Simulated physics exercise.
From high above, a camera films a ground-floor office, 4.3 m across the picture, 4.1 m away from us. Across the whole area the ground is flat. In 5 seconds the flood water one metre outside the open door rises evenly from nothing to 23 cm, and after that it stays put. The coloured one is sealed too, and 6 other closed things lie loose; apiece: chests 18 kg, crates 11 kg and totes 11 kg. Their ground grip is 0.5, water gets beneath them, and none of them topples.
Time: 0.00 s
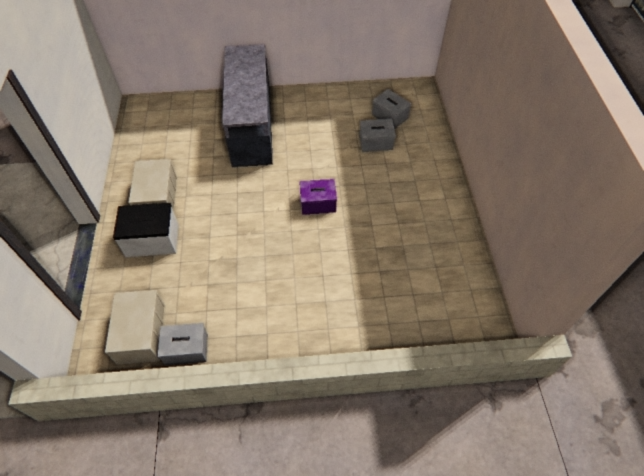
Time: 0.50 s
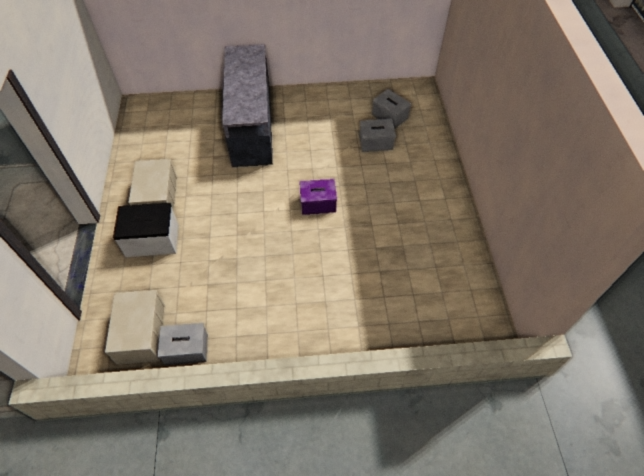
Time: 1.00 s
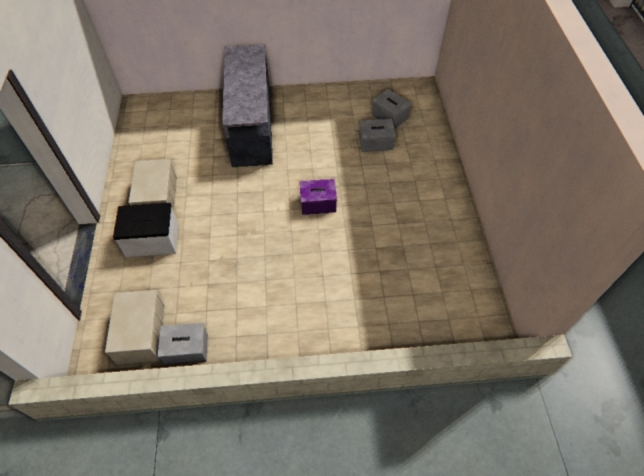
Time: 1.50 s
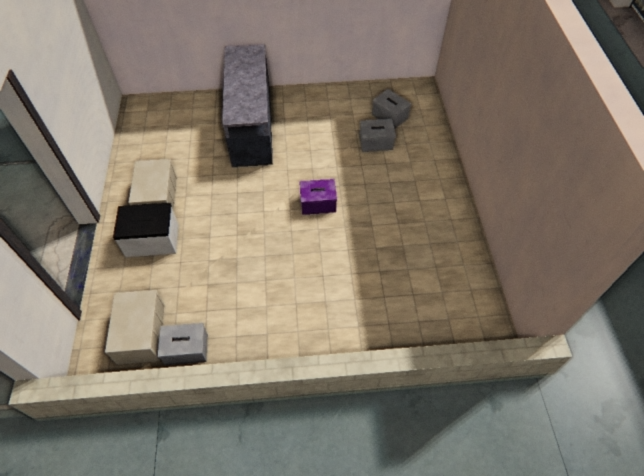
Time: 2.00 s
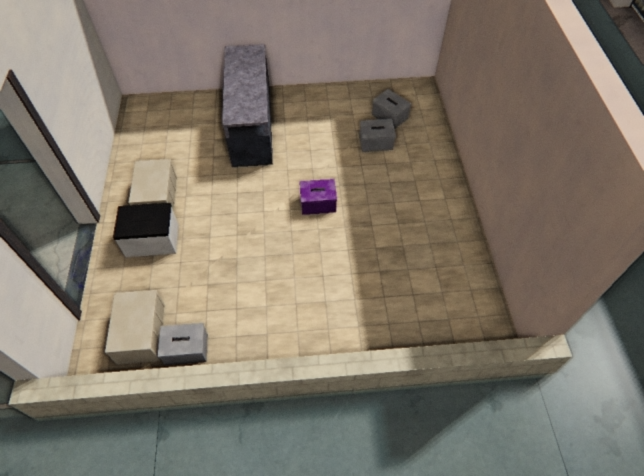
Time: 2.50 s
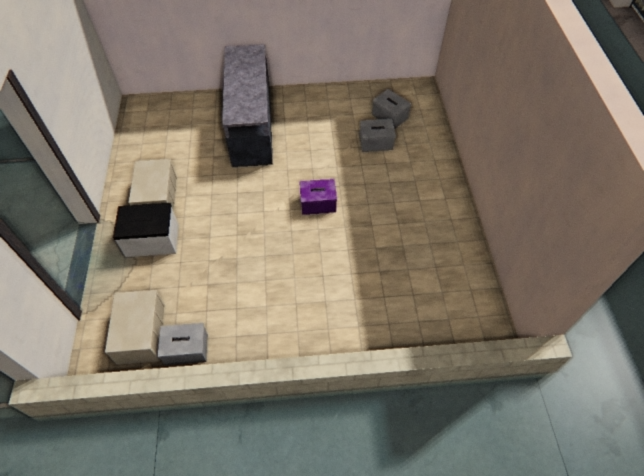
A ground-floor office with a tiled floor is seen from high above, a purple tote near the middle and other boxes and totes around it. The paving outside turns from dry grey to a wet blue-green, and a little water appears by the left doorway while every object stays still.
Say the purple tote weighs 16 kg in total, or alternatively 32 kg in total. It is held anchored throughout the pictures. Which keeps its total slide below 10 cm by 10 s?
Even the lighter choice passes.
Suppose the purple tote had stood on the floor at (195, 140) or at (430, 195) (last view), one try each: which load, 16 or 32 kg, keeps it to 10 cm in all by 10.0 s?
At the first spot the lesser mass is plenty, at the second the lesser mass is plenty.
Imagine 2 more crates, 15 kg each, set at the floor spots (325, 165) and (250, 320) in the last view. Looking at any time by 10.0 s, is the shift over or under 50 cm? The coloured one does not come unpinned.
The first comes out below the threshold, the second above the threshold.
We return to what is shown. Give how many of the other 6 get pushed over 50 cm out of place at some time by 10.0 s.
I count 2.
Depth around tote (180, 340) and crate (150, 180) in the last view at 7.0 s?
First roughly 5 cm, second roughly 5 cm.
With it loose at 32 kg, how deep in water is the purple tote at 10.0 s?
Something like 6 centimetres.
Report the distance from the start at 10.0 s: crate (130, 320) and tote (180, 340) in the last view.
Net displacement, in order: 30 cm; 0 cm.
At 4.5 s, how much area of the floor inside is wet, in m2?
At that time the wet patch spans about 5.0 m2.
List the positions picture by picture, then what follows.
In the first frame, the purple tote at (318, 190) rests on the ground; 0.0 m2 under water; 0 of 7 have shifted.
In the second frame, the purple tote at (318, 190), on the bottom; 0.0 m2 under water; 0 of 7 have shifted.
In the third frame, the purple tote at (318, 190), on the bottom; water covers 0.0 m2; 0 of 7 have shifted.
In the fourth frame, the purple tote at (318, 190), on the bottom; water covers 0.0 m2; 0 of 7 have shifted.
In the fifth frame, the purple tote at (318, 190), on the bottom; water covers 0.0 m2; 0 of 7 have shifted.
In the sixth frame, the purple tote at (318, 190), on the bottom; water covers 0.4 m2; 0 of 7 have shifted.
After 3.5 s the purple tote would be 0 cm from its start with 16 kg and 0 cm from its start with 32 kg; 0 cm of water round it then.
After 4.5 s the purple tote would be 0 cm from its start with 16 kg and 0 cm from its start with 32 kg; 0 cm of water round it then.
After 7.0 s the purple tote would be 0 cm from its start with 16 kg and 0 cm from its start with 32 kg; 2 cm of water round it then.
After 10.0 s the purple tote would be 0 cm from its start with 16 kg and 0 cm from its start with 32 kg; 6 cm of water round it then.
